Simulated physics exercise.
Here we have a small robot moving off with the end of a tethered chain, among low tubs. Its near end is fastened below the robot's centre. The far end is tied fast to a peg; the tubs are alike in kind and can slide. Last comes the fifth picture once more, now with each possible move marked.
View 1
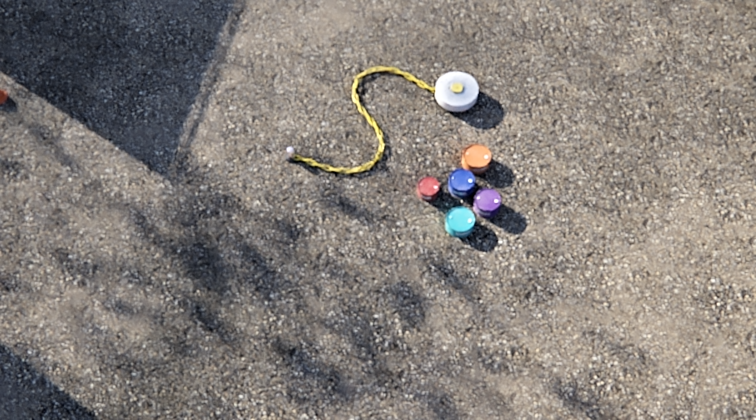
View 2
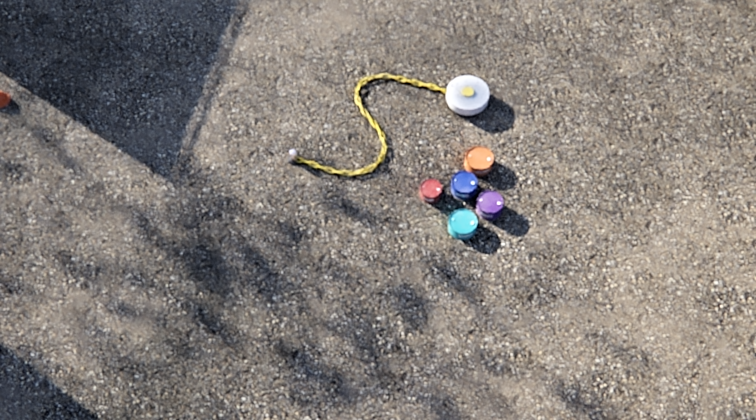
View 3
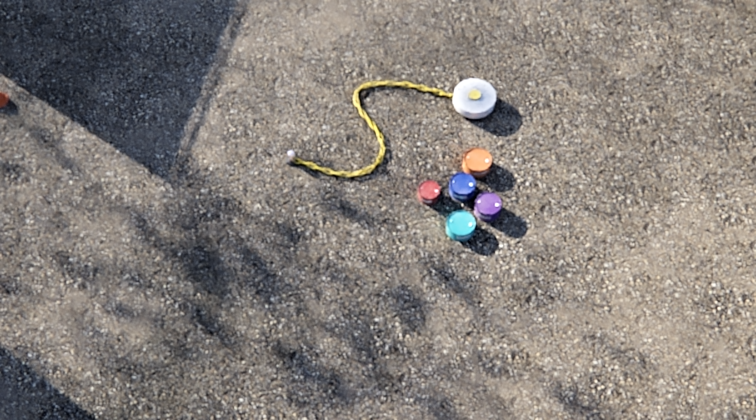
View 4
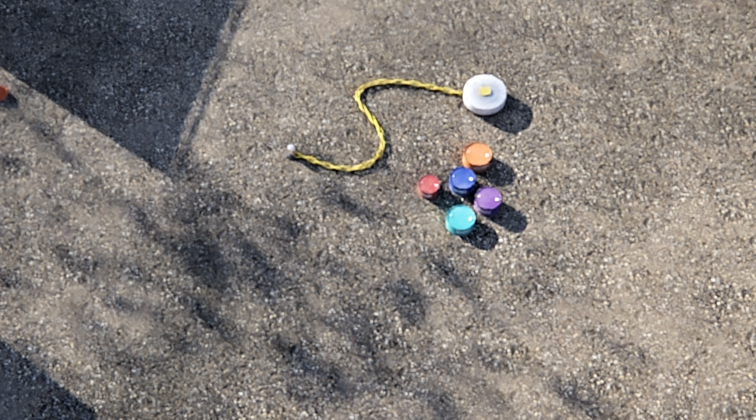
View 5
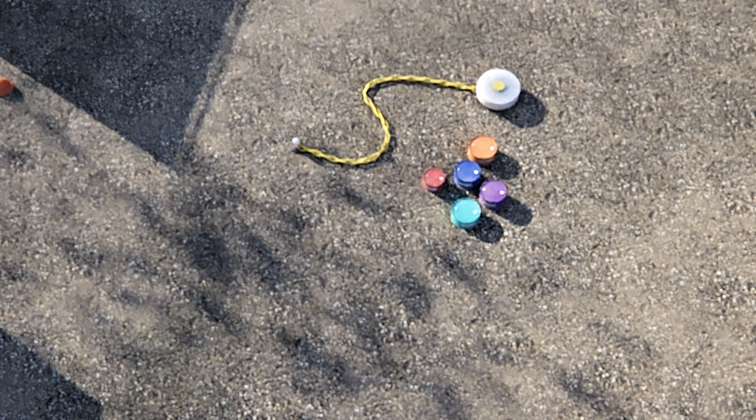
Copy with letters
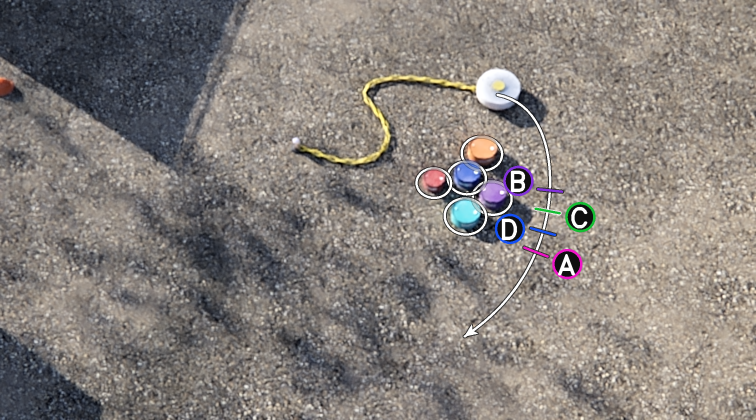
At first, a round white device sits at the upper right end of a curving yellow cord, above five small coloured tubs on rough pavement. It then moves a short way to the right, drawing out the upper part of the cord, while the clustered tubs stay together without shifting among themselves.
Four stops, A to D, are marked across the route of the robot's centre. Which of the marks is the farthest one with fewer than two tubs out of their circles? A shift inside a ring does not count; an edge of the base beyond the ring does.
It can go as far as A.
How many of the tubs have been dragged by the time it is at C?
The count is none.
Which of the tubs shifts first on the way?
Orange.
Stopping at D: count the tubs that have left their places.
By then, none.
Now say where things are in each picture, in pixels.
The first picture shows peg (291, 154); purple tub (487, 203); orange tub (476, 159).
The second picture shows robot (468, 96); turquoise tub (463, 224).
The third picture shows robot (474, 99); peg (292, 157).
The fourth picture shows robot (485, 96); orange tub (477, 157).
The fifth picture shows robot (498, 90); turquoise tub (466, 214); red tub (434, 180); peg (297, 144).
On the copy, A at (536, 252); B at (550, 190); C at (548, 211); D at (543, 232); the route from (498, 95) via (548, 211) to (464, 337).
On A. First, robot (544, 133).
Then, robot (550, 194).
Finally, robot (537, 248); orange tub (481, 153); none over the rings.
By contrast, B is within the limit but short; C is within the limit but short; D is within the limit but short.
